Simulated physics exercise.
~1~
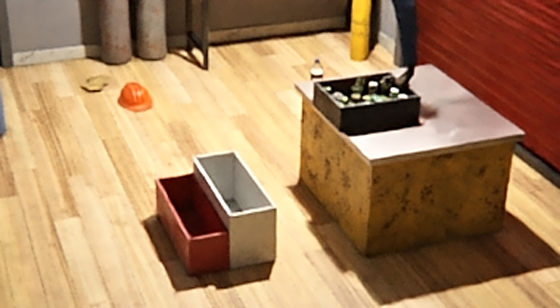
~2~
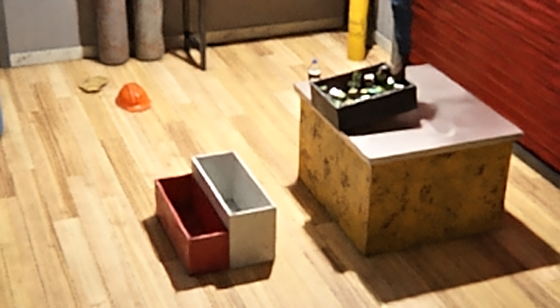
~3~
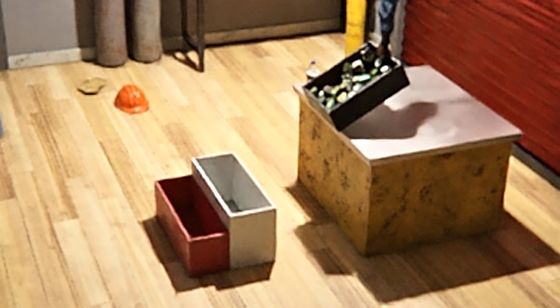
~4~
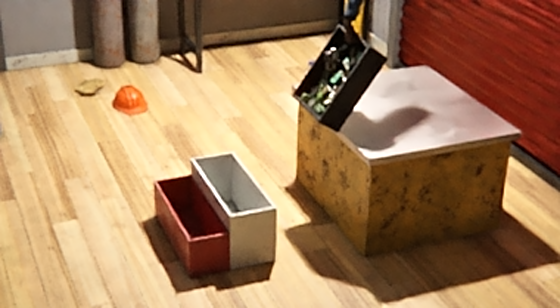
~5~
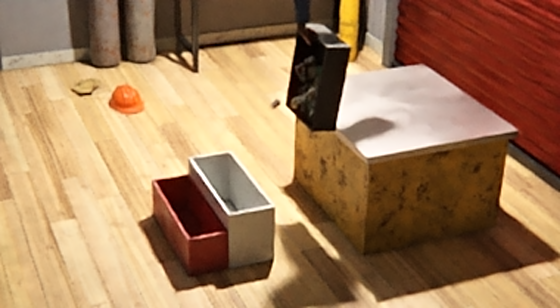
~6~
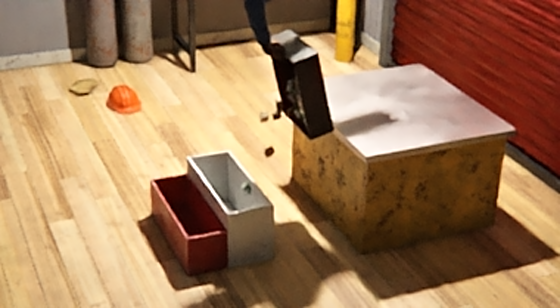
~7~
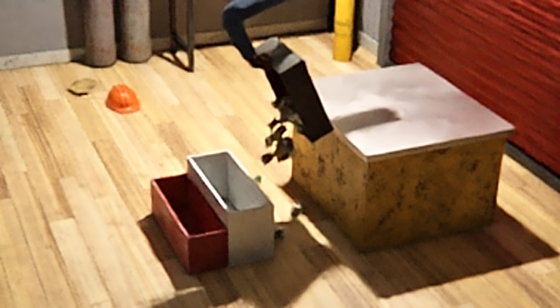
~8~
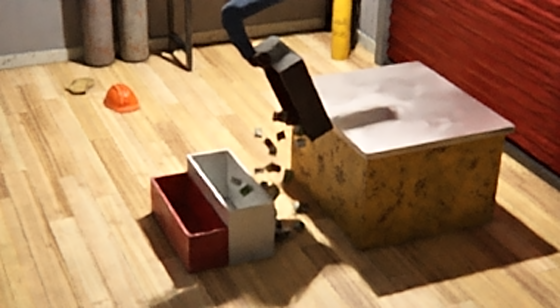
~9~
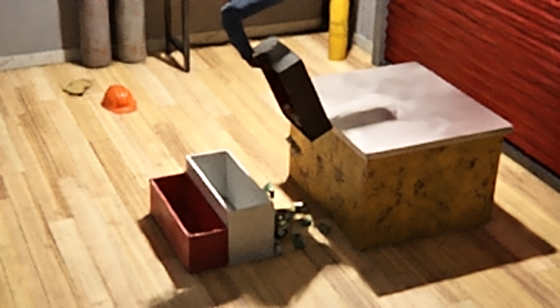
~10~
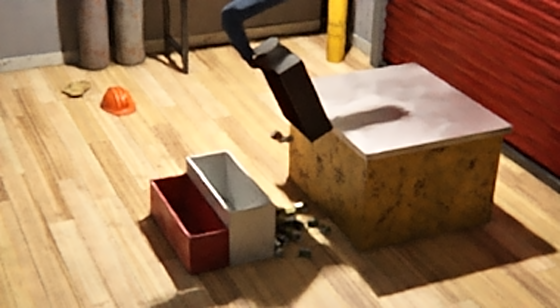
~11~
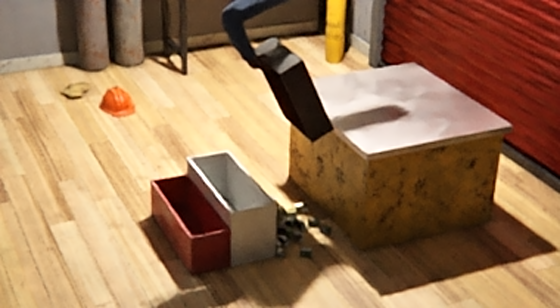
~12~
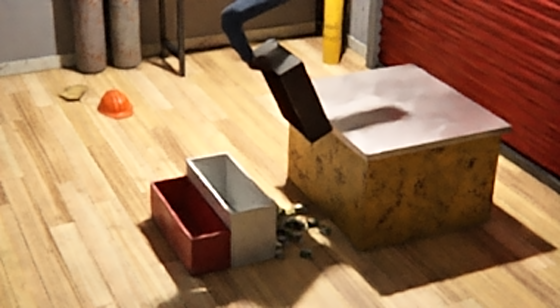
Workshop floor, a worker's arm tipping a black crate off a bench, small pieces spilling mostly short of the white tote.
